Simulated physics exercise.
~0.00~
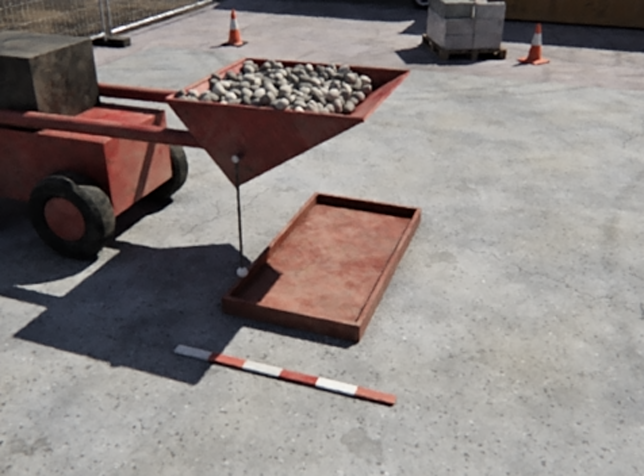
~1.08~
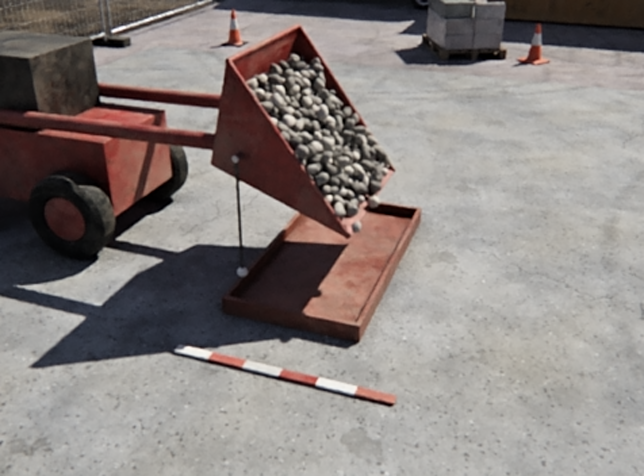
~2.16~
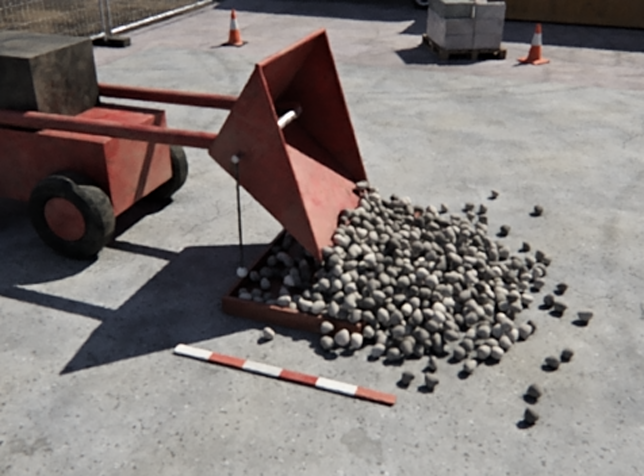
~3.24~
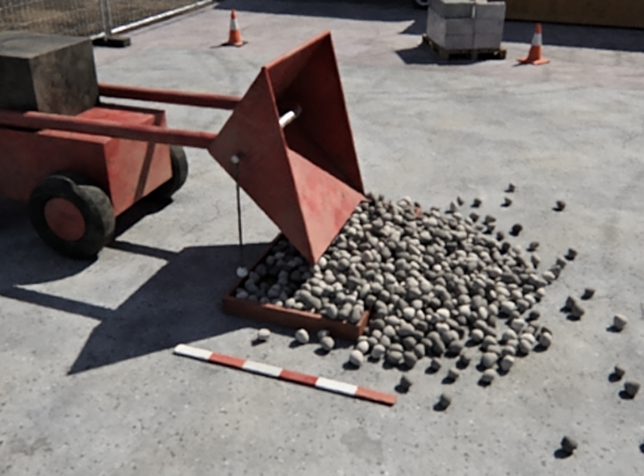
A red loader tipped its bucket forward and poured a load of round grey stones into a shallow tray on the concrete, but many spilled over the right side, leaving a wide heap with strays scattered beyond it and the bucket empty.
